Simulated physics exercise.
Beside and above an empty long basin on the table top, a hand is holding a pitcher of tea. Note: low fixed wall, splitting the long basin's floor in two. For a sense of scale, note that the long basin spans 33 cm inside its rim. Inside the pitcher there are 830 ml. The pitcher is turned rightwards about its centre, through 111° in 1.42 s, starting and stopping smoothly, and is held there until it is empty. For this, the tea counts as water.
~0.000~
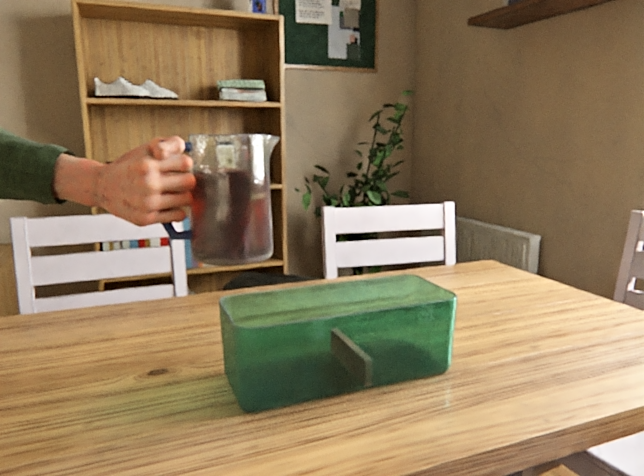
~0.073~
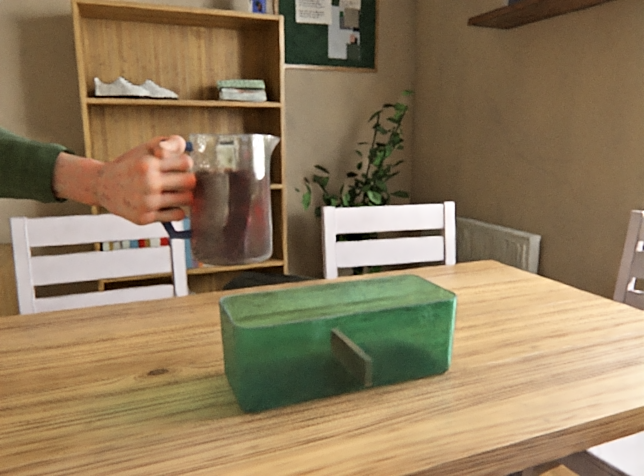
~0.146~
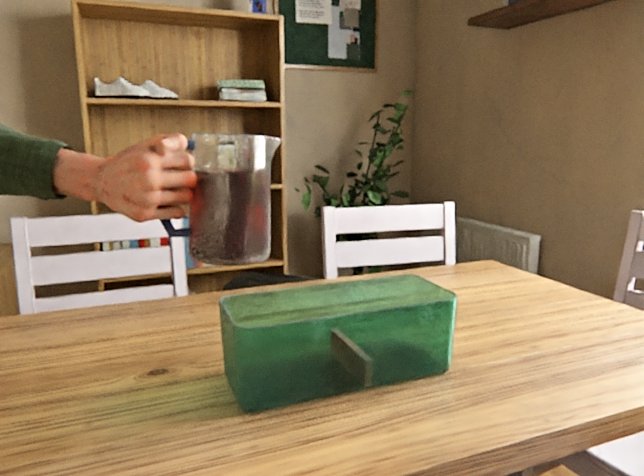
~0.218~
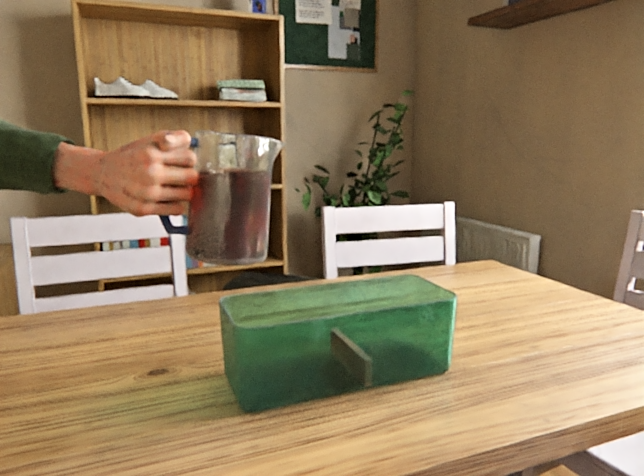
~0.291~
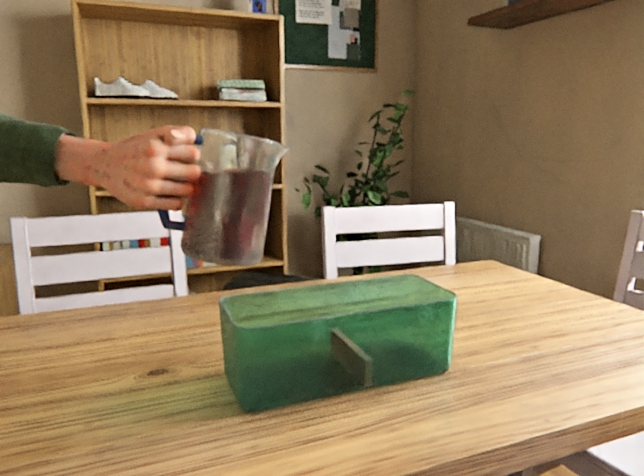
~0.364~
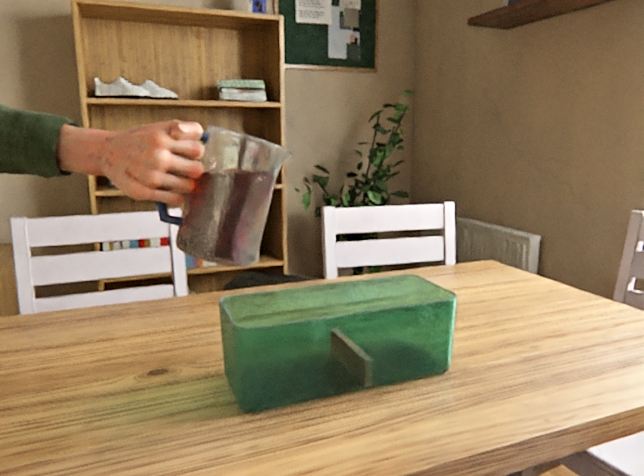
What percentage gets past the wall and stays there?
About 29 per cent.
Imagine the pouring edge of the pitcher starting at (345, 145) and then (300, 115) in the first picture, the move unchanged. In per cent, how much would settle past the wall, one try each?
Respectively about 90 and 80 percent.
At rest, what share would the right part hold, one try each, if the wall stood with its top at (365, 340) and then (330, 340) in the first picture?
I'd say 5 percent on the first go, 70 percent on the next.
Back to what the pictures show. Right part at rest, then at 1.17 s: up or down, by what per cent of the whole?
I'd say it grows by some 14.
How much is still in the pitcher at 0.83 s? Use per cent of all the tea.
Close to 92 in a hundred.
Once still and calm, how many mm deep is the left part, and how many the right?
The left side settles near 26 mm and the right side near 14 mm.
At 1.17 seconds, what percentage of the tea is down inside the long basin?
That comes to about 38 percent.
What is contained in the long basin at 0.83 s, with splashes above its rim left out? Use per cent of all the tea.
1 %, more or less.
After 0.83 s the tilt is 70° and 93 per cent is still to pour, 1 is left of the wall and 0 right of it.
After 1.17 s the tilt is 103° and 41 per cent is still to pour, 23 is left of the wall and 15 right of it.
After 1.53 s the tilt is 111° and 3 per cent is still to pour, 64 is left of the wall and 27 right of it.
After 1.92 s the tilt is 111° and 0 per cent is still to pour, 69 is left of the wall and 29 right of it.
In the end 69 per cent lies left of the wall, 29 right of it and 2 outside.
